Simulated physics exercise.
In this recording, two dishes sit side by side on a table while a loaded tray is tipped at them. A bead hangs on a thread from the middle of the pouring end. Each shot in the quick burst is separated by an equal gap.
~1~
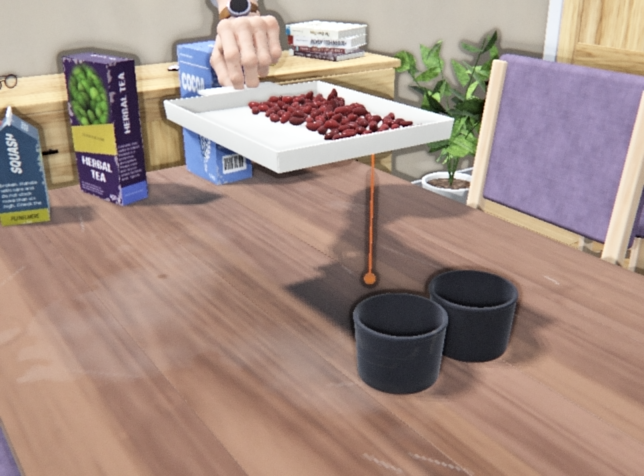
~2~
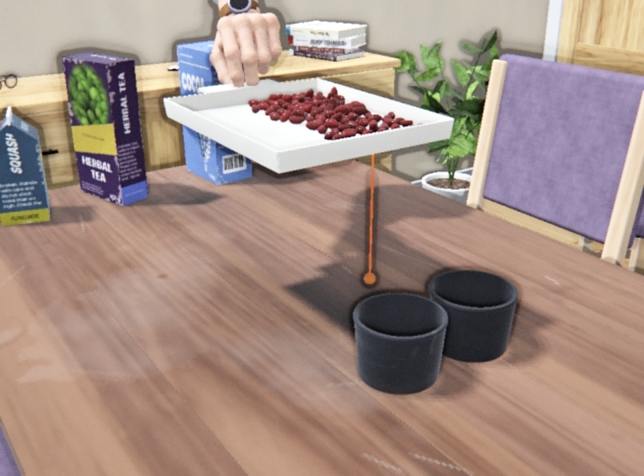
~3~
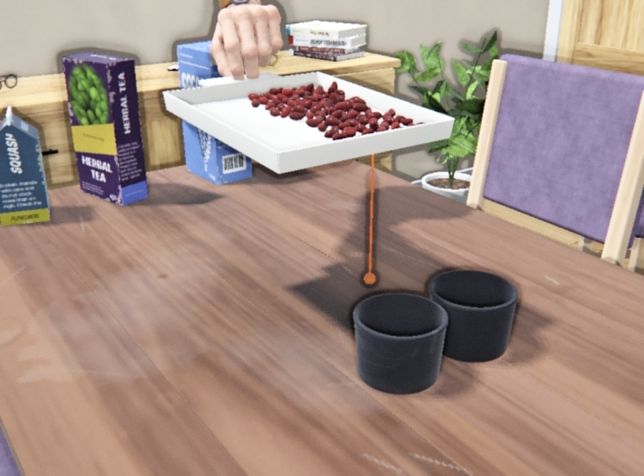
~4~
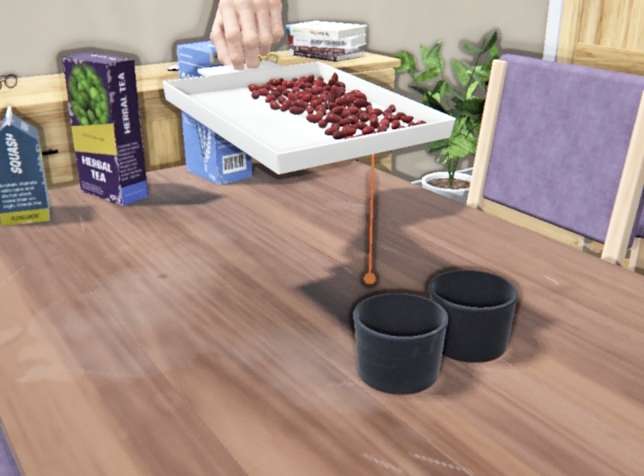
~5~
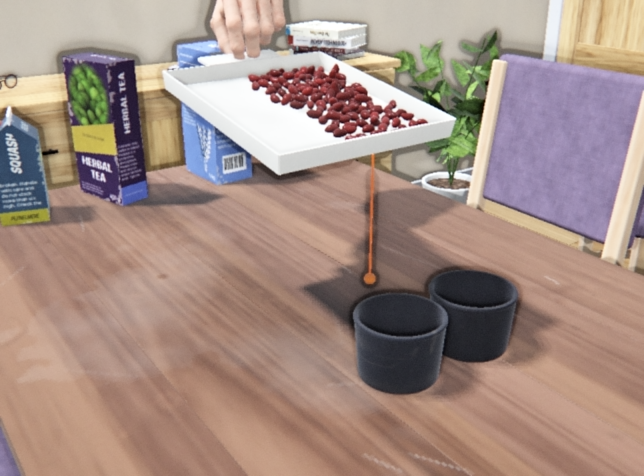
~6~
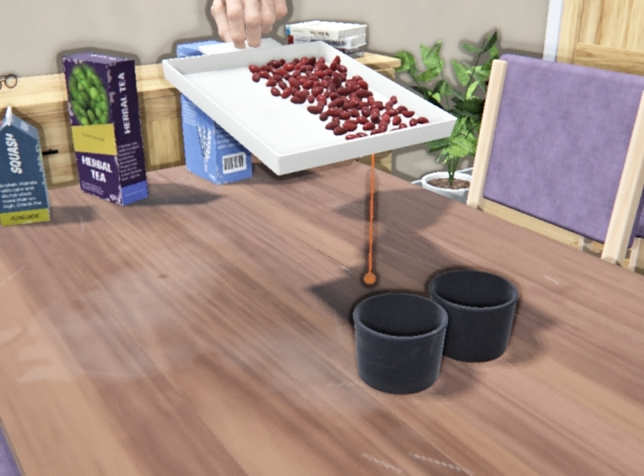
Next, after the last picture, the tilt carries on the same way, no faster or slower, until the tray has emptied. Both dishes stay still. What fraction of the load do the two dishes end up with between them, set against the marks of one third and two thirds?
Between them they get one third to two thirds of it.
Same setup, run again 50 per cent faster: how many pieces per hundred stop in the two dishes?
I'd say 50 percent or thereabouts.
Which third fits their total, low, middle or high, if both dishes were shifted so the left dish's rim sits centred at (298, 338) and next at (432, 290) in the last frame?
Run 1 - one to two thirds; run 2 - under a third.
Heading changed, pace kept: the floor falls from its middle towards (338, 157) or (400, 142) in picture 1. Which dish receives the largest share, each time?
The first tilt favours the left-side dish and the second favours the right-side dish.
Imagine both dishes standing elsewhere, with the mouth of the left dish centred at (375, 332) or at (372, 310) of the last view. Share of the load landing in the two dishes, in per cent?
70, then 30 %.
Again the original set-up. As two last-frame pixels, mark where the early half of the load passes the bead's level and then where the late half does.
It goes through near (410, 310) first, then near (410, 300).
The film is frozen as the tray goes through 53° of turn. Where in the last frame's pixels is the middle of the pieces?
Somewhere around pixel (368, 100) in the last picture.
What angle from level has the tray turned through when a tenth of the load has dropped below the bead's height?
Roughly 110 degrees.
Just after the last frame, tray tipped steeply; every one on the tray.
A moment on, tray tipped right over; almost all on the tray; just a few outside both.
Further on, tray tipped past a quarter turn; roughly a third in the left dish; about a tenth in the right dish; roughly half outside both.
When it is over, tray tipped past a quarter turn; roughly a third in the left dish; about a tenth in the right dish; roughly half outside both.
